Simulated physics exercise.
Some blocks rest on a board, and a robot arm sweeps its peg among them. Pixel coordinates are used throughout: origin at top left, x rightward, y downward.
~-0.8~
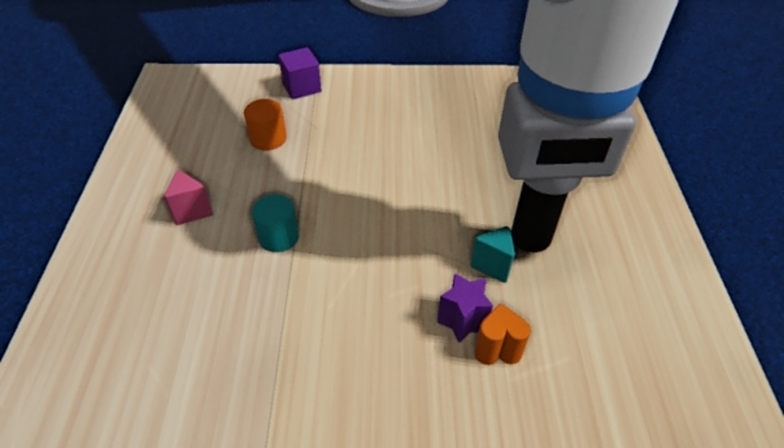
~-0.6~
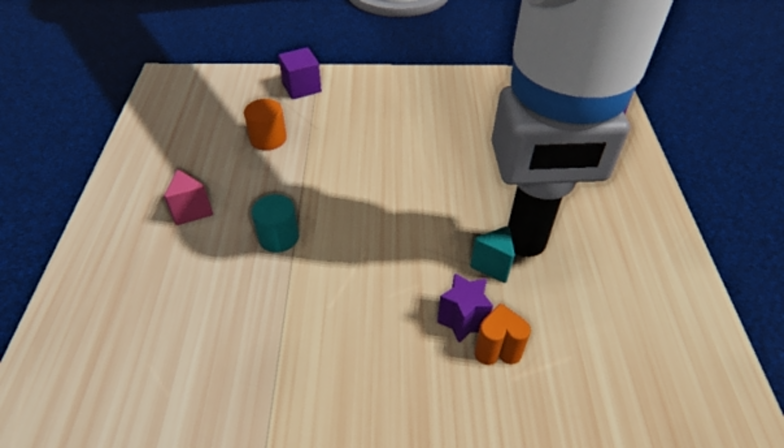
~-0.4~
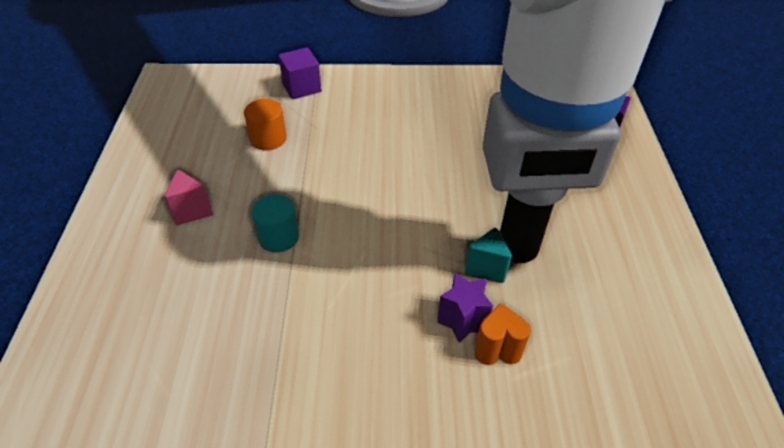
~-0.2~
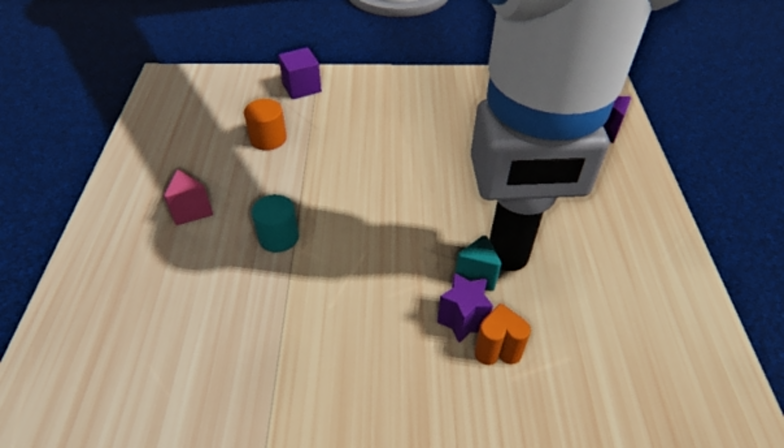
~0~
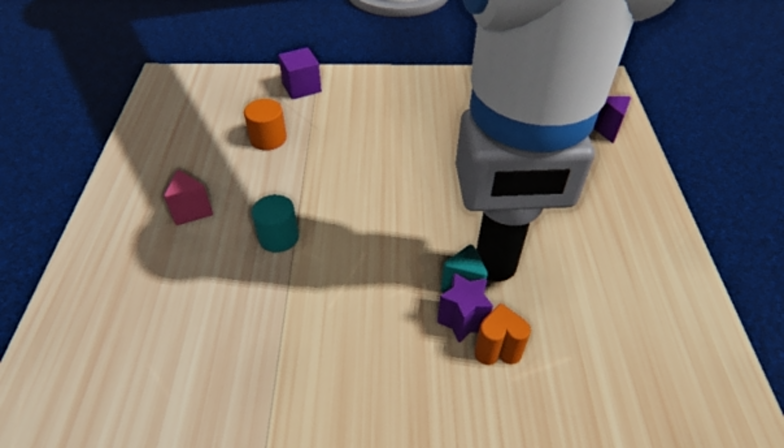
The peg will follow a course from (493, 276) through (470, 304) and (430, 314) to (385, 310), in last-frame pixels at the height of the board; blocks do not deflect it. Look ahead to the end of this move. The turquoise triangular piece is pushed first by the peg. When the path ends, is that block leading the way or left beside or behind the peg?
It is still in front.
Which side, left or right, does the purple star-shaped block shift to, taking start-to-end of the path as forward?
Leftward.
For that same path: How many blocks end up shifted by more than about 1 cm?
The push moves two blocks more than 1 cm.
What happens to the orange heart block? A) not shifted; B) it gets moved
The one that fits is A, not shifted.
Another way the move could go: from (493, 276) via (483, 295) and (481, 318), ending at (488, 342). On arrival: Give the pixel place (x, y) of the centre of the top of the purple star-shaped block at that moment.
I think it will end close to (451, 327).
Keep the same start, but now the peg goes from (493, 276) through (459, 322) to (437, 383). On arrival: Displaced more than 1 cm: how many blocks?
I foresee two blocks being moved.
The first path, step by step. One third of the way, peg (472, 294); turquoise triangular piece (437, 274), turned 30° clockwise; purple star-shaped block (451, 313).
Two thirds of the way, peg (430, 303); turquoise triangular piece (394, 279), turned 40° clockwise; purple star-shaped block (431, 330), turned 55° anticlockwise.
At the end, peg (385, 300); turquoise triangular piece (348, 276), turned 35° clockwise; purple star-shaped block (431, 330), turned 60° anticlockwise; orange heart block still.
